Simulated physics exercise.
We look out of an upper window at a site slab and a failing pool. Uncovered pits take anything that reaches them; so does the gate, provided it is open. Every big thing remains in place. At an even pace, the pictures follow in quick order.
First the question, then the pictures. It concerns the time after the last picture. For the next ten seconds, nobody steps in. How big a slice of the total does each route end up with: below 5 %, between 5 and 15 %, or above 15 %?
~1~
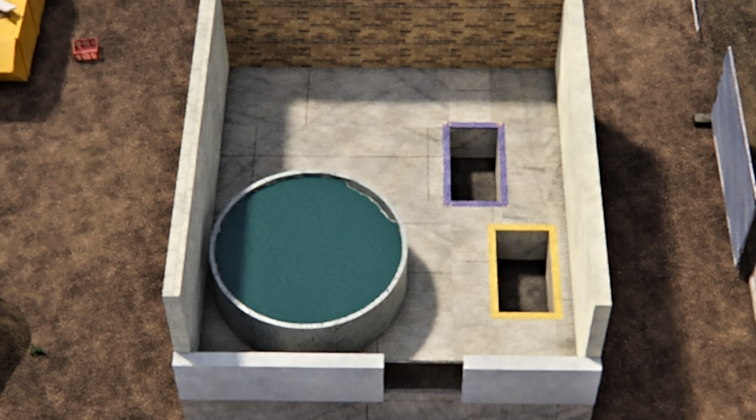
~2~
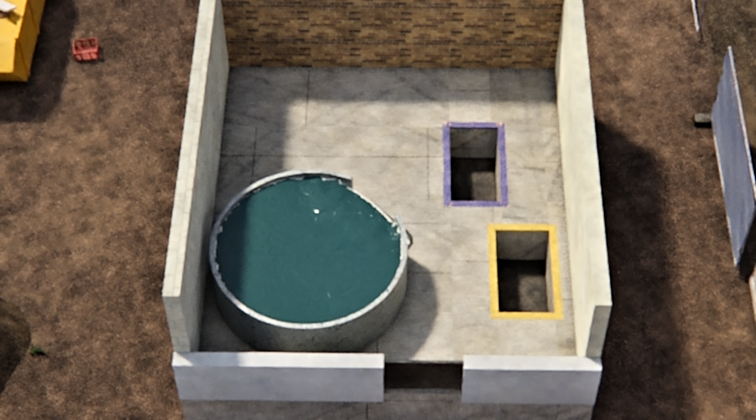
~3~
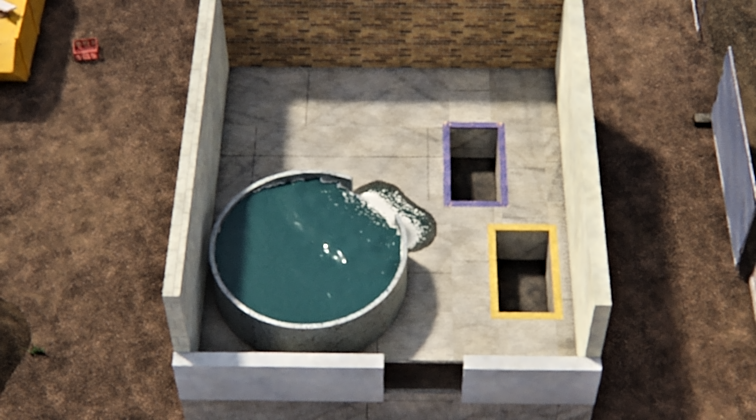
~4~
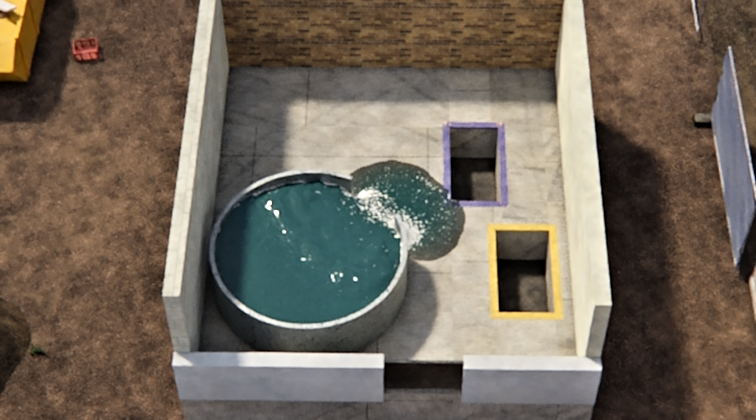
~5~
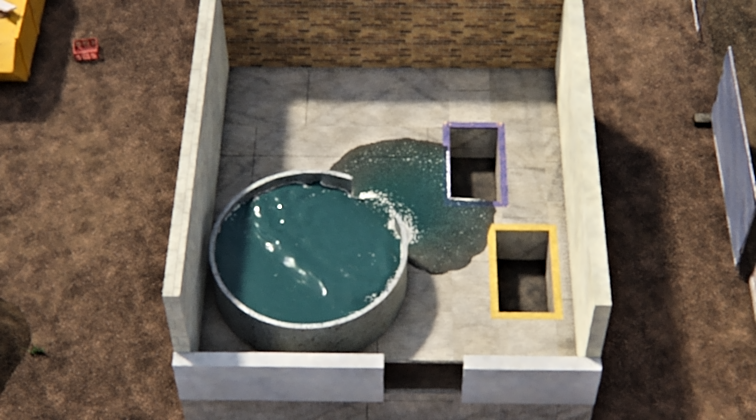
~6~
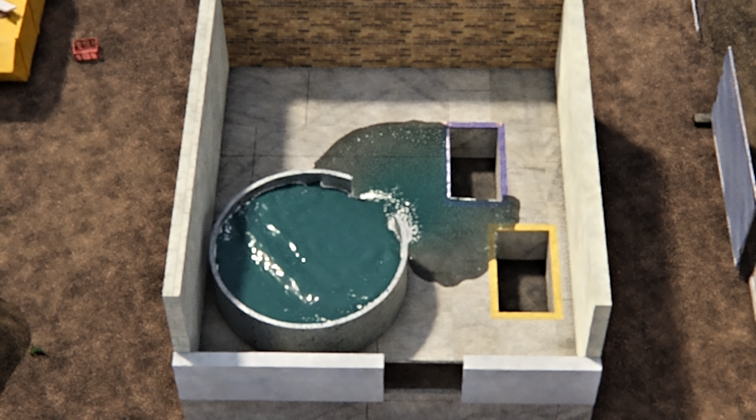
In the end the gate drains a share short of five per cent; the blue pit drains a share exceeding fifteen per cent; the yellow pit drains a share of five to fifteen per cent.
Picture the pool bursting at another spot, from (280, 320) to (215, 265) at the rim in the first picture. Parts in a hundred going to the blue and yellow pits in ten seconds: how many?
In percent: Blue 4, yellow 20.
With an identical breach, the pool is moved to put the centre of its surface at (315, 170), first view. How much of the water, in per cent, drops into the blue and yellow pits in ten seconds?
The blue pit ends up with 35 per cent and the yellow pit with 15 per cent.
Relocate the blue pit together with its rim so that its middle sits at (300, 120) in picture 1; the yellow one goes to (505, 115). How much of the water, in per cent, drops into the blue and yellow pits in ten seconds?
The blue pit receives 6 per cent and the yellow pit 50 per cent.
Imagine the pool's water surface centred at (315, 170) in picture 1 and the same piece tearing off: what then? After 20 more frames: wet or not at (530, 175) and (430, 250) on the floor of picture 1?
So, first one soaked, second one left untouched.
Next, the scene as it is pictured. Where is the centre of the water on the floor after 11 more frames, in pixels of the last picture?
Around (338, 251).
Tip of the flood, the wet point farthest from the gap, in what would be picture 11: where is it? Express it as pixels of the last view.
Front's tip: Near (509, 72).
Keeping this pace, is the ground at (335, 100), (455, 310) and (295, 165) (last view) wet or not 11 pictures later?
Taking them as listed, I'd call them soaked through, high and dry and high and dry.
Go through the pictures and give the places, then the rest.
The first frame shows still water in the pool at (309, 249).
In the second frame, the front is at a hidden place, out from the gap on the pool's far side.
In the third frame, water pours out on the pool's far side and has run to (383, 185).
In the fourth frame, the front is at (415, 169), out from the gap on the pool's far side.
In the fifth frame, water pours out on the pool's far side and has run to (443, 148).
In the sixth frame, water pours out on the pool's far side and has run to (443, 127).
A moment on, water covers 35 % of the floor; the gate 0 %, the blue pit 7 %, the yellow pit 1 %.
Next, water covers 40 % of the floor; the gate 0 %, the blue pit 14 %, the yellow pit 2 %.
Then, water covers 55 % of the floor; the gate 0 %, the blue pit 21 %, the yellow pit 3 %.
Later, water covers 70 % of the floor; the gate 0 %, the blue pit 36 %, the yellow pit 5 %.
In the end, water covers 80 % of the floor; the gate 0 %, the blue pit 49 %, the yellow pit 8 %.
